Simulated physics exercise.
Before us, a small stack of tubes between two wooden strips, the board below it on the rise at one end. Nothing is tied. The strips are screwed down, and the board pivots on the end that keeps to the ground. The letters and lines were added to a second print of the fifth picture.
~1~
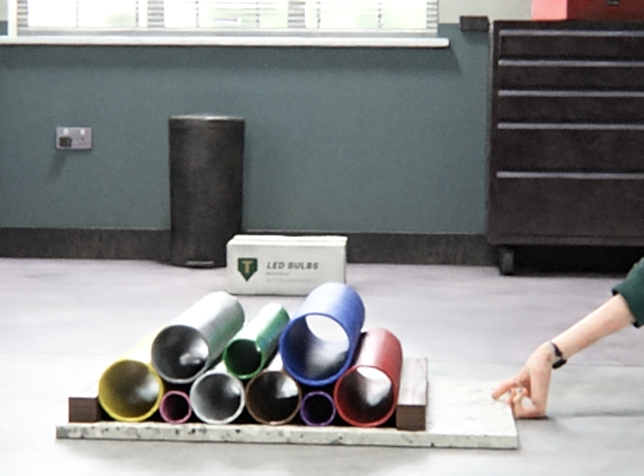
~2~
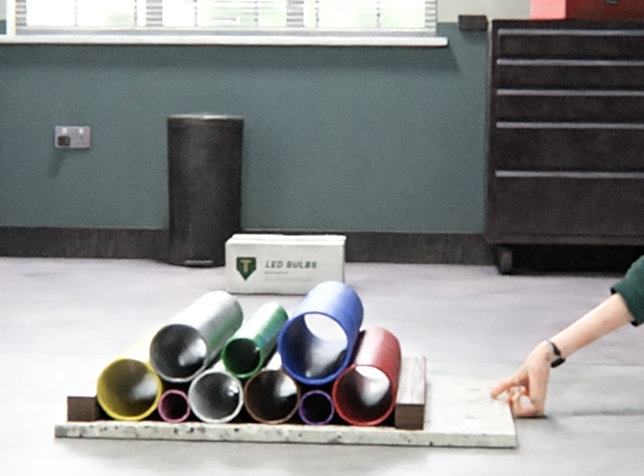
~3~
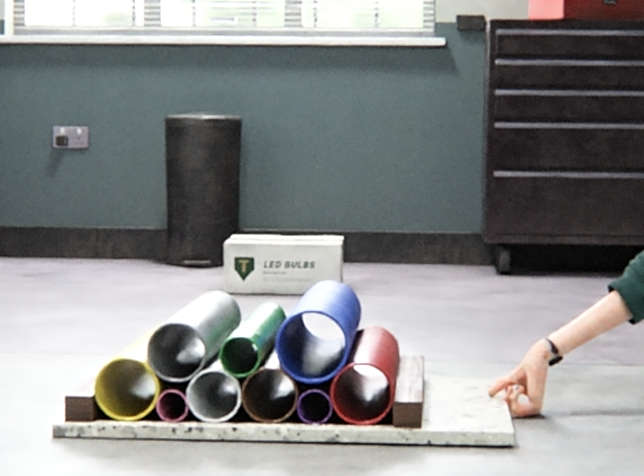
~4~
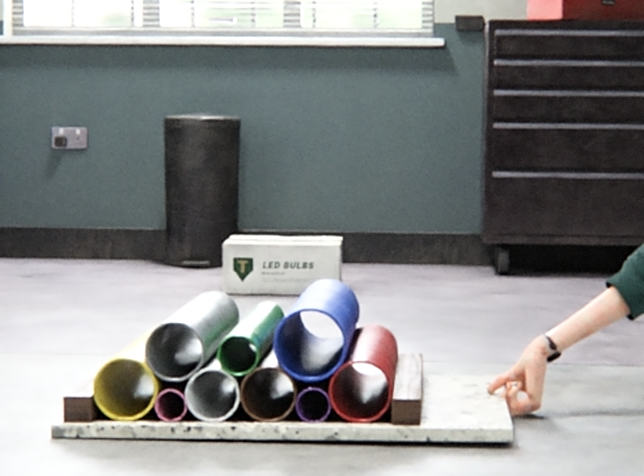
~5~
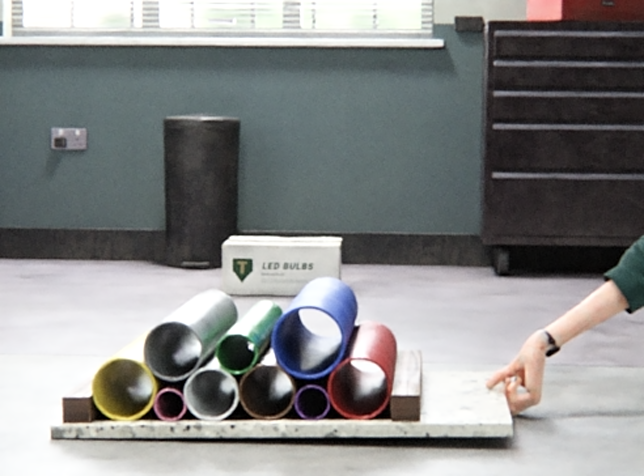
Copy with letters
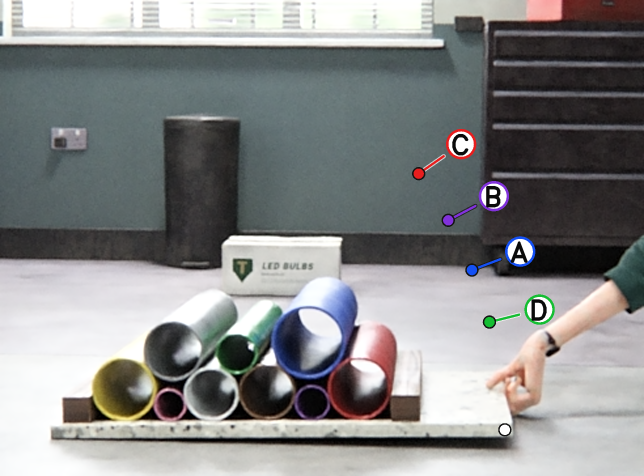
The video shows a hand at the right end of a board raising that end very slightly, while the colourful tubes stacked between two wooden strips on top keep their places against one another.
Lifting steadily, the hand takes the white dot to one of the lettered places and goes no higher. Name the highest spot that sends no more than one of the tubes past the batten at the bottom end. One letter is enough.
The highest mark that will do is C.
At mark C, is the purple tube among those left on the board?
Yes.
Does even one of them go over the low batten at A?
No, at A.
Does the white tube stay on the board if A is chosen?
Yes.
On the marked copy, A at (472, 270); B at (448, 220); C at (419, 173); D at (489, 322); the white dot at (505, 430).
With C. Early on, board at 20°.
Further on, board at 36°.
At the end, board at 36°, none over the low batten.
As for the rest, A none over the low batten; B none over the low batten; D none over the low batten.
